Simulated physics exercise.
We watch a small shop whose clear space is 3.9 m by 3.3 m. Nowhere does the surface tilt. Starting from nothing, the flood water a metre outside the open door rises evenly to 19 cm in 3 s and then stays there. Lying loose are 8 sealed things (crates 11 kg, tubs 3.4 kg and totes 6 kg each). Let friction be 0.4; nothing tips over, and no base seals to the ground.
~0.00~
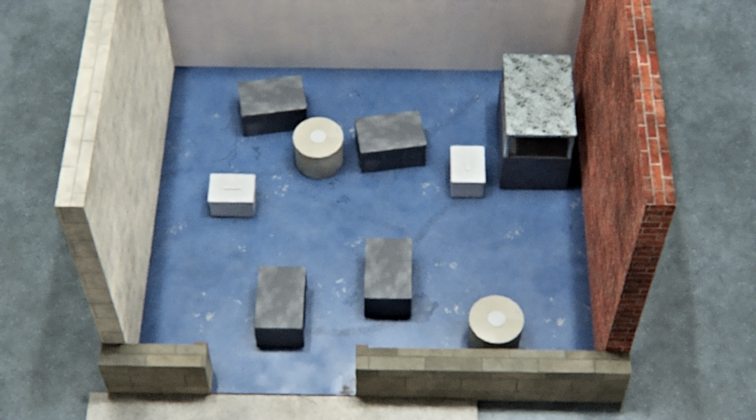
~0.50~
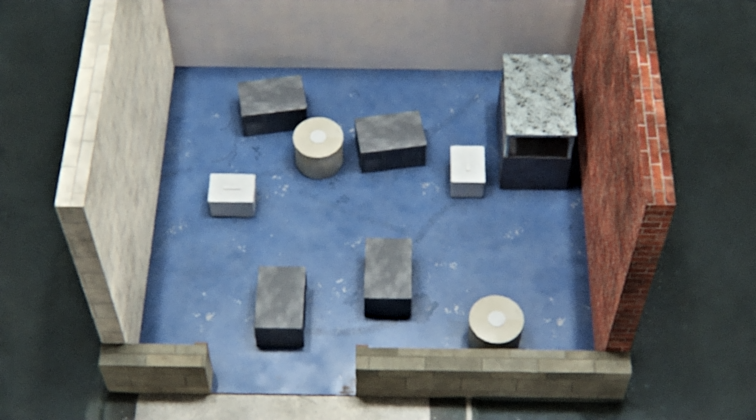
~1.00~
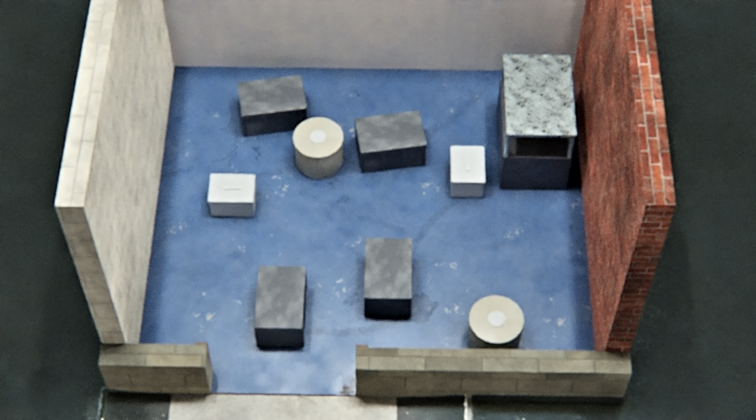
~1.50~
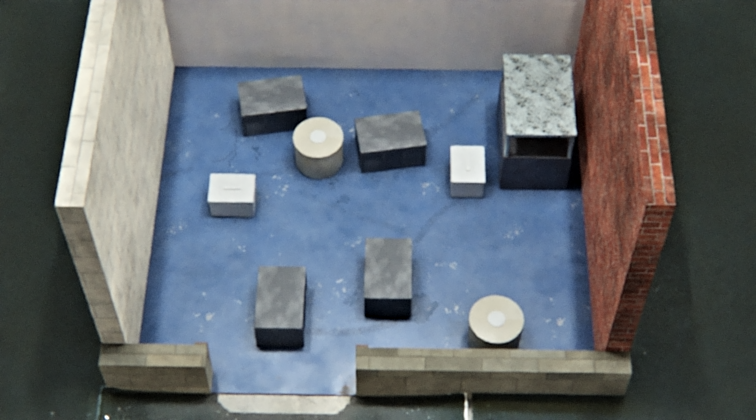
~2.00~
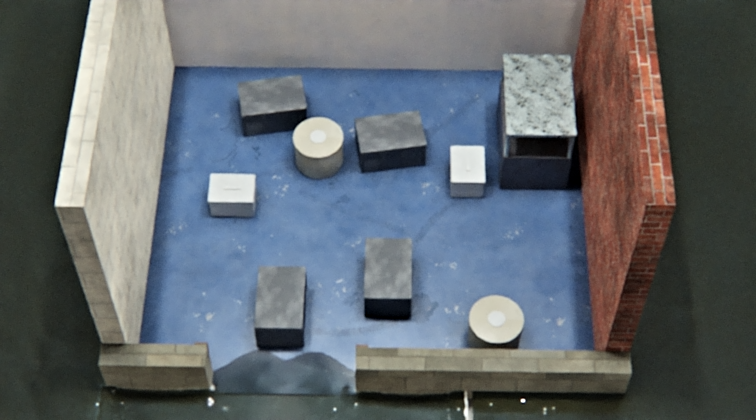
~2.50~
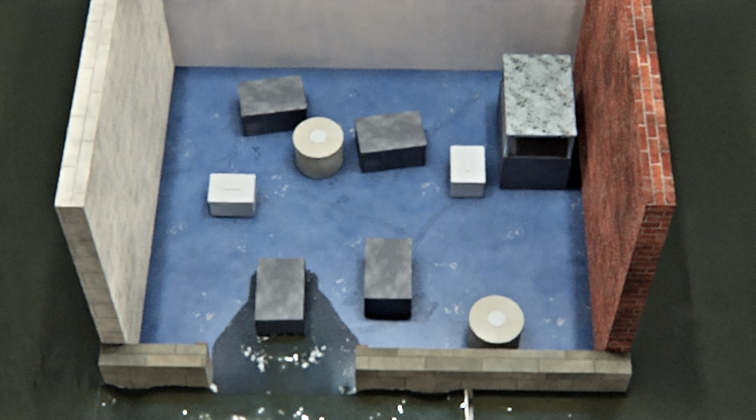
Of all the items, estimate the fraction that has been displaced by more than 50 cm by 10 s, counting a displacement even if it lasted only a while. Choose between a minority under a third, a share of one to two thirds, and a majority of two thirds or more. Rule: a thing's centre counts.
A majority of two thirds or more.
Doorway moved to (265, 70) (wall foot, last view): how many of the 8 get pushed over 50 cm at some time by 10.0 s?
Count: 6.
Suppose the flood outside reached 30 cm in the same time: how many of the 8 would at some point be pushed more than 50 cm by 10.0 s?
In that case the number is 8.
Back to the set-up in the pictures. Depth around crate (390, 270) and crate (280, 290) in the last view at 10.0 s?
About 4 and 13 cm.
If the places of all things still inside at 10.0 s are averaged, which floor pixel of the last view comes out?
Around (459, 197).
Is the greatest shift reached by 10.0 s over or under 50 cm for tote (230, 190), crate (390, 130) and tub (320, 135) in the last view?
Order as asked - a bigger shift, a bigger shift, a bigger shift.
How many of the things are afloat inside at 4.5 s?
Count: 0.
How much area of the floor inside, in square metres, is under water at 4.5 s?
At that time the wet patch spans about 6.5 m2.
After 3.5 s 1 of 8 are over 50 cm from their spots; 0 afloat.
After 4.5 s 2 of 8 are over 50 cm from their spots; 0 afloat.
After 7.0 s 5 of 8 are over 50 cm from their spots; 5 afloat.
After 10.0 s 7 of 8 are over 50 cm from their spots, and 7 have been at some point; 7 afloat.
